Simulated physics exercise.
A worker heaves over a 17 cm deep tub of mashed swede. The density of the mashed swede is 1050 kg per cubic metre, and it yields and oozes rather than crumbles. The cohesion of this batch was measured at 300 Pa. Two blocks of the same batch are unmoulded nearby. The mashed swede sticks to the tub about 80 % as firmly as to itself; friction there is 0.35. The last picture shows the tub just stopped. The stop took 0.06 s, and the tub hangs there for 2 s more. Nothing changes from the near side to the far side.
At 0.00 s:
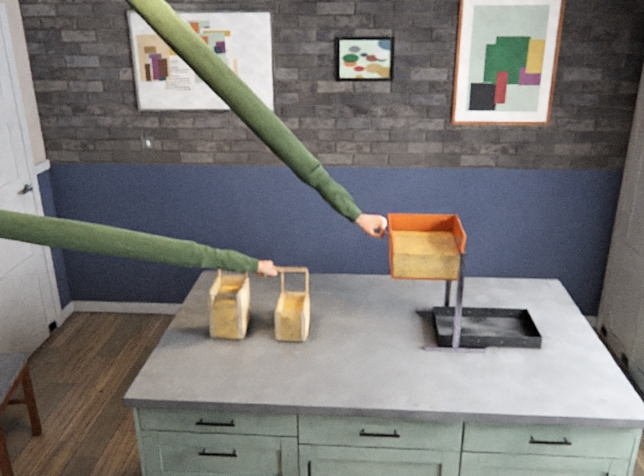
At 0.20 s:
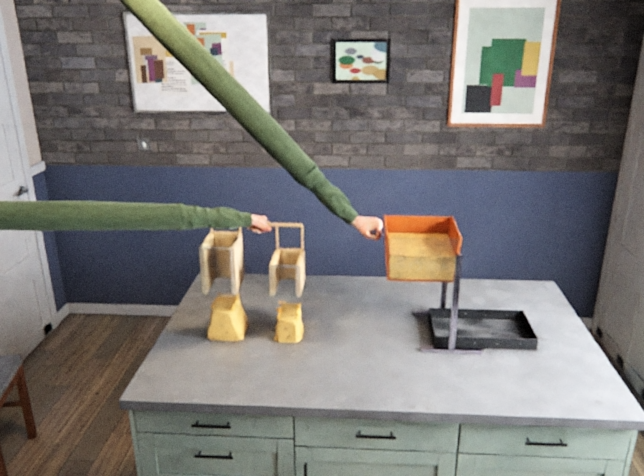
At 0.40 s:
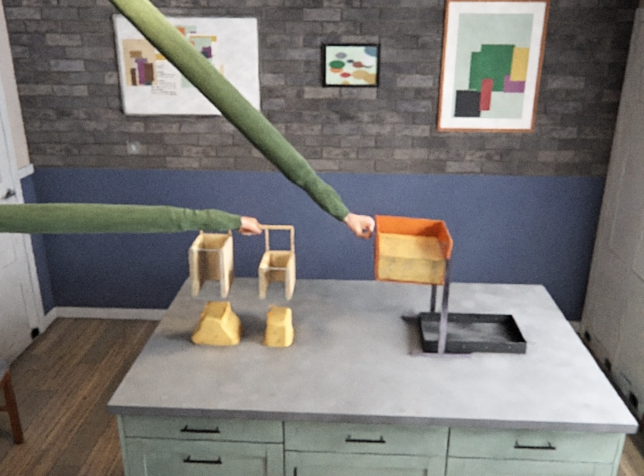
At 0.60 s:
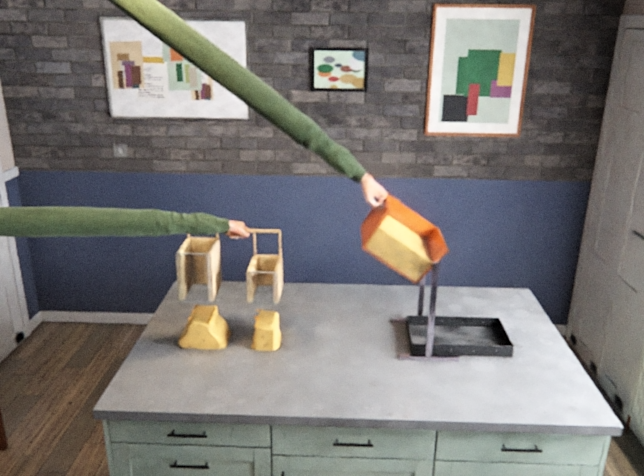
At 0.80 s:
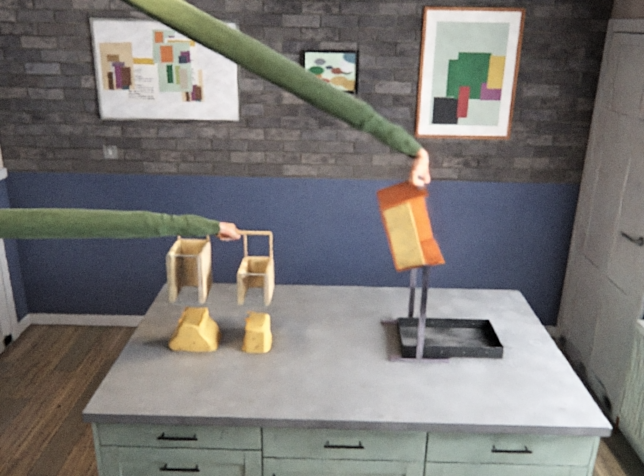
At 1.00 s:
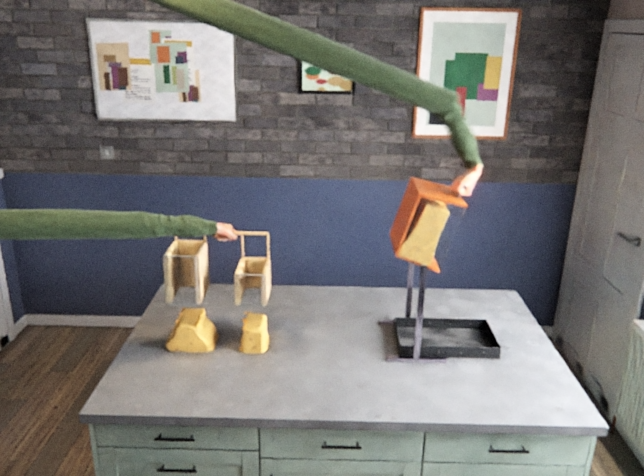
Above a grey kitchen island, one green-sleeved arm lifting two moulds off yellow blocks, then another tilting an orange tub steeply rightward.
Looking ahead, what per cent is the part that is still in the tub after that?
Expect roughly 0 %.
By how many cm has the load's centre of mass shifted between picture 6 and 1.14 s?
About 10 cm.
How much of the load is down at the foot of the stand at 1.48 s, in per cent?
About 70 %.
After 1.14 s, the tub is at 106 degrees and holds 57 %.
After 1.31 s, the tub is at 106 degrees and holds 23 %.
After 1.48 s, the tub is at 106 degrees and holds 0 %.
After 1.65 s, the tub is at 106 degrees and holds 0 %.
After 3.00 s, the tub is at 106 degrees and holds 0 %.
